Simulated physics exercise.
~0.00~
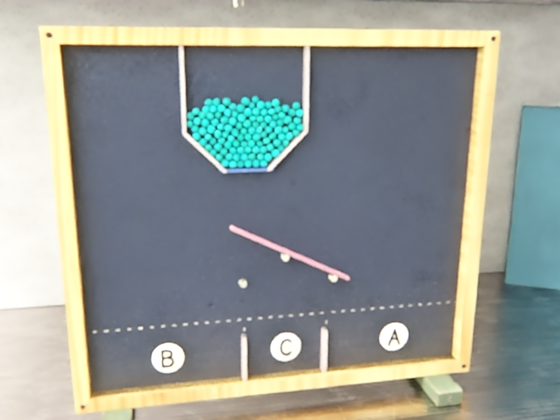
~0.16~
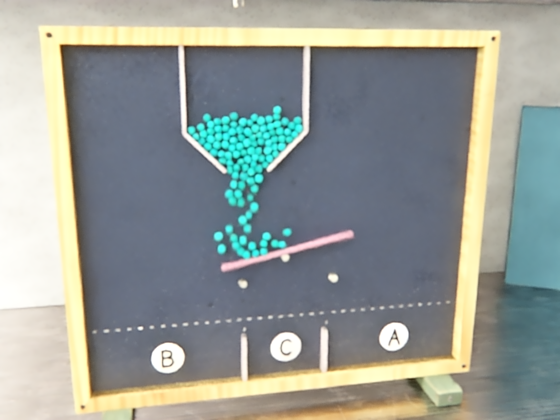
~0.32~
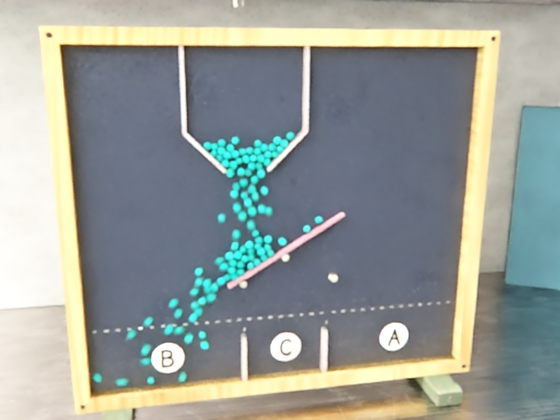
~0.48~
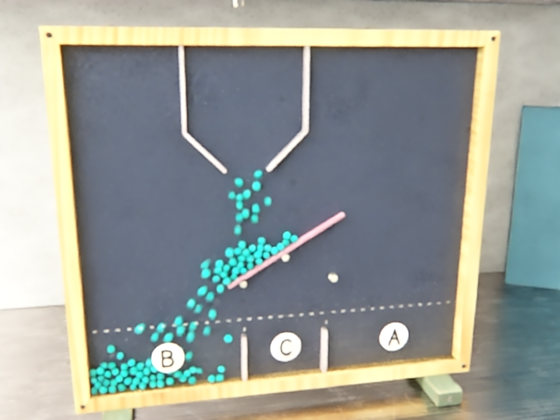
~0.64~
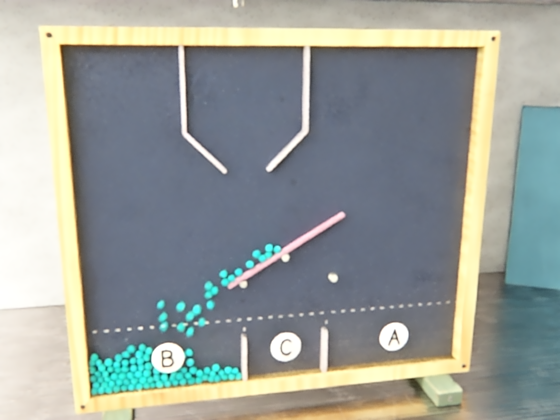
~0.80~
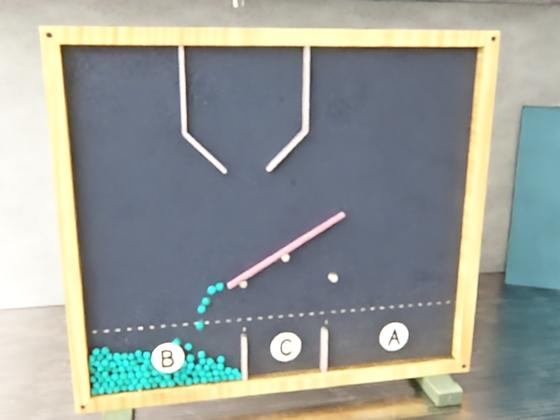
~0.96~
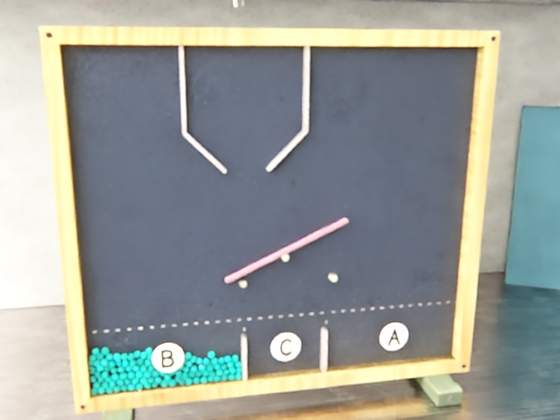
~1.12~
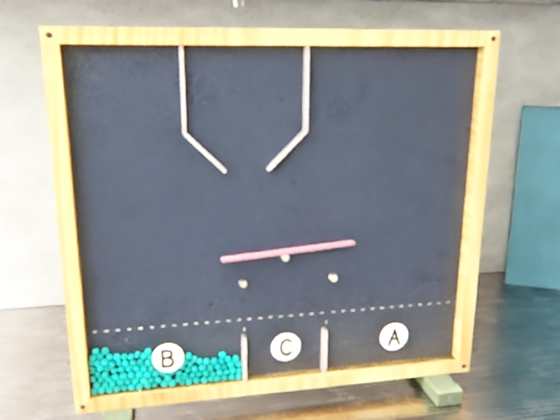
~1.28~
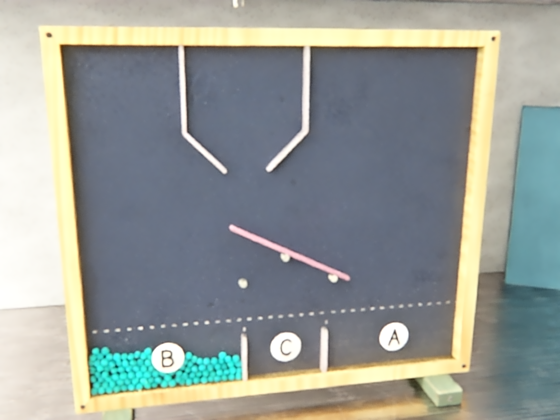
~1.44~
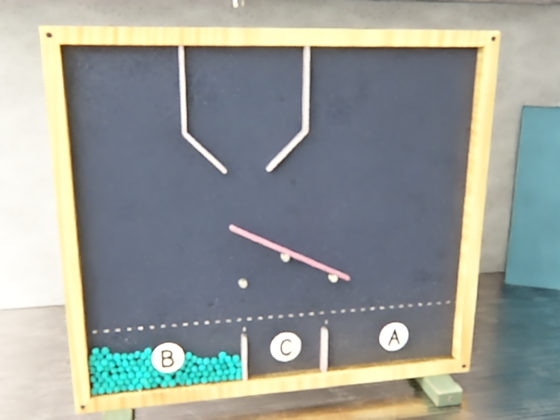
To begin with, turquoise beads fill a hopper in a wood-framed dark case, above a pink rocker tilted down to the right and three bins lettered B, C and A. The bottom of the hopper opens and the beads pour out, tipping the rocker down to the left. They pile against the sloping bar and stream off its left end into bin B. The hopper empties, and the last few beads trickle off the bar. Relieved of them, the rocker swings back until its right end is down again. Everything rests, with all the beads in B and both C and A empty.
